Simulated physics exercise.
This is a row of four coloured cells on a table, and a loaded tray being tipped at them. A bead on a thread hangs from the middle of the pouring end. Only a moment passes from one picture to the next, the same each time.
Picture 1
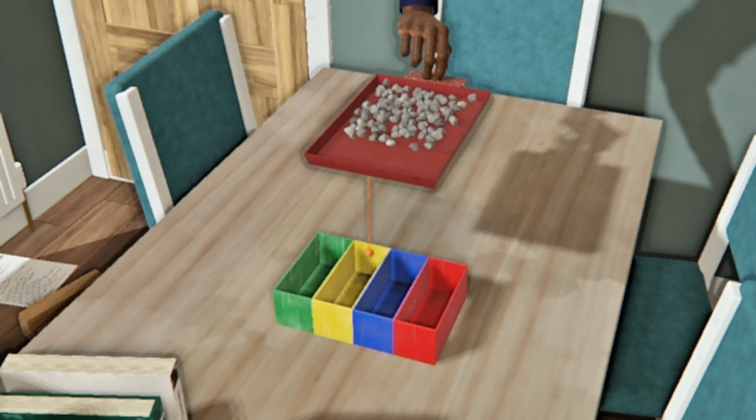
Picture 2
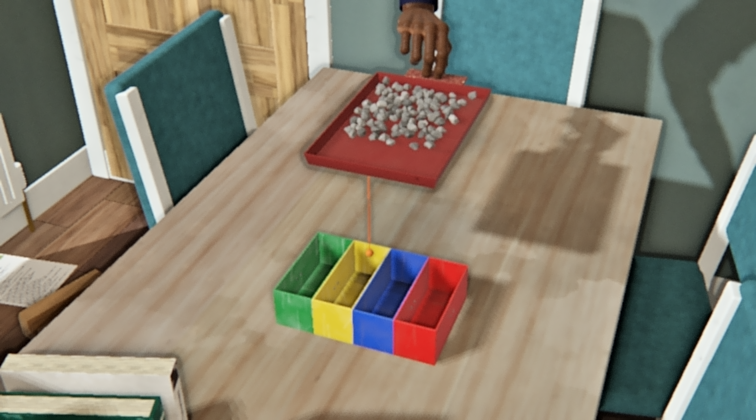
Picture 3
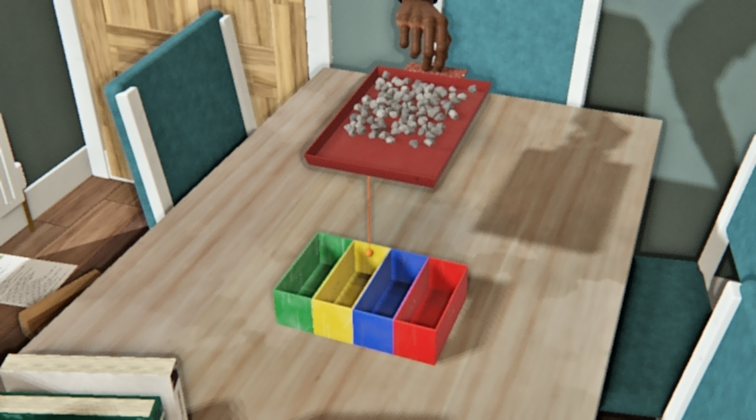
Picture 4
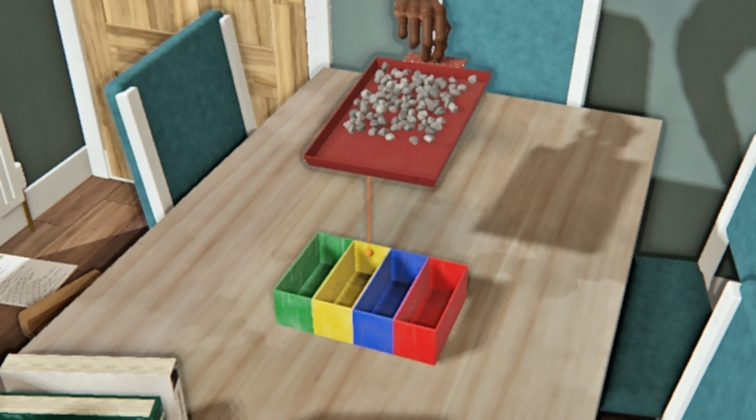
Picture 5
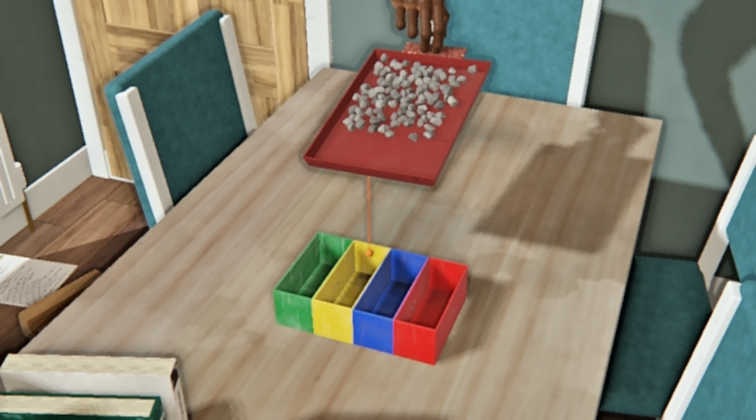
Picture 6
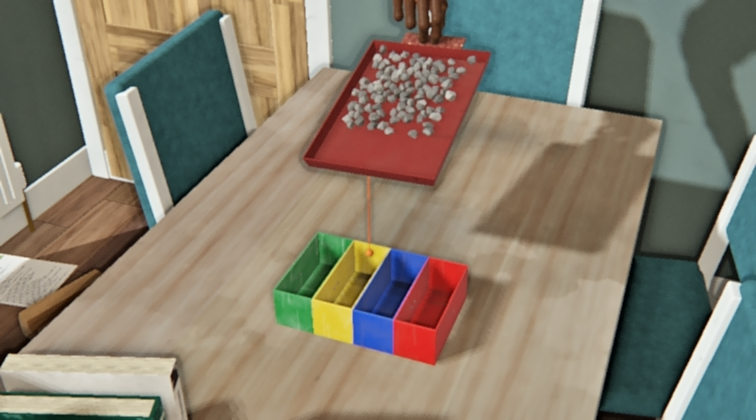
A dark-skinned hand at the far end of a pale wooden table gradually raises the back of a red tray of grey gravel, tilting it toward the viewer with its near left corner lowest. Seen from above by a still camera, teal chairs surround the table. Below the tray, a small bead hangs on a thread above green, yellow, blue and red cells, left to right, all motionless.
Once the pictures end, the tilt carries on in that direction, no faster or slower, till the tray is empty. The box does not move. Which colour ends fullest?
It favours the green compartment.
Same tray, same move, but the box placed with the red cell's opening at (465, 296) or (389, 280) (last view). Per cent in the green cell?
In turn 30 and 10 in a hundred.
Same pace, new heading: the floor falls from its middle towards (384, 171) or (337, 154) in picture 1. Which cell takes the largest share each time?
One: The cell in blue. Two: Green.
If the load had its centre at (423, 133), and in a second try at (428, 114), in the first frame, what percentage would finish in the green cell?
In turn 30 and 30 in a hundred.
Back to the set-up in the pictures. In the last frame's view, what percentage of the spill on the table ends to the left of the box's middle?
Near 100 %.
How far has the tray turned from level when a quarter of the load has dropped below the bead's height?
Around 65° of tilt.
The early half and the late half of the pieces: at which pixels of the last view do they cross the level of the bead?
First near (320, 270), later near (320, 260).
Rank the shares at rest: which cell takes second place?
It is yellow.
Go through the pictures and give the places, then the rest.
Corners of the pouring end at (308, 153) and (434, 177), level; middle of the load at (405, 112), bits of gravel; bead on its thread at (370, 253); green cell at (294, 308); yellow cell at (333, 318); blue cell at (373, 329); red cell at (415, 339), in the first picture.
Corners of the pouring end at (308, 153) and (434, 177), level; middle of the load at (405, 111), in the second picture.
Corners of the pouring end at (308, 153) and (434, 177), tipped barely, lowest at the left corner; middle of the load at (405, 106), in the third picture.
Corners of the pouring end at (307, 154) and (433, 176), tipped a little, lowest at the left corner; middle of the load at (405, 100), in the fourth picture.
Corners of the pouring end at (307, 156) and (433, 176), tipped a little, lowest at the left corner; middle of the load at (404, 94), in the fifth picture.
Corners of the pouring end at (307, 157) and (432, 176), tipped a little, lowest at the left corner; middle of the load at (402, 88); green cell at (294, 308); yellow cell at (333, 318); blue cell at (373, 329); red cell at (415, 339), in the sixth picture.
Soon, tray tipped steeply; about two thirds on the tray; a small part in the green cell; a stray few in the blue cell; a stray few in the yellow cell; about a quarter falling or outside the box.
A while on, tray tipped right over; about a quarter on the tray; about a third in the green cell; a small part in the yellow cell; a small part in the blue cell; about a quarter falling or outside the box.
Towards the end, tray tipped past a quarter turn; about half in the green cell; about a quarter in the yellow cell; a small part in the blue cell; a stray few in the red cell; a small part falling or outside the box.
Finally, tray tipped past a quarter turn; about half in the green cell; about a quarter in the yellow cell; a small part in the blue cell; a stray few in the red cell; a small part outside the box.
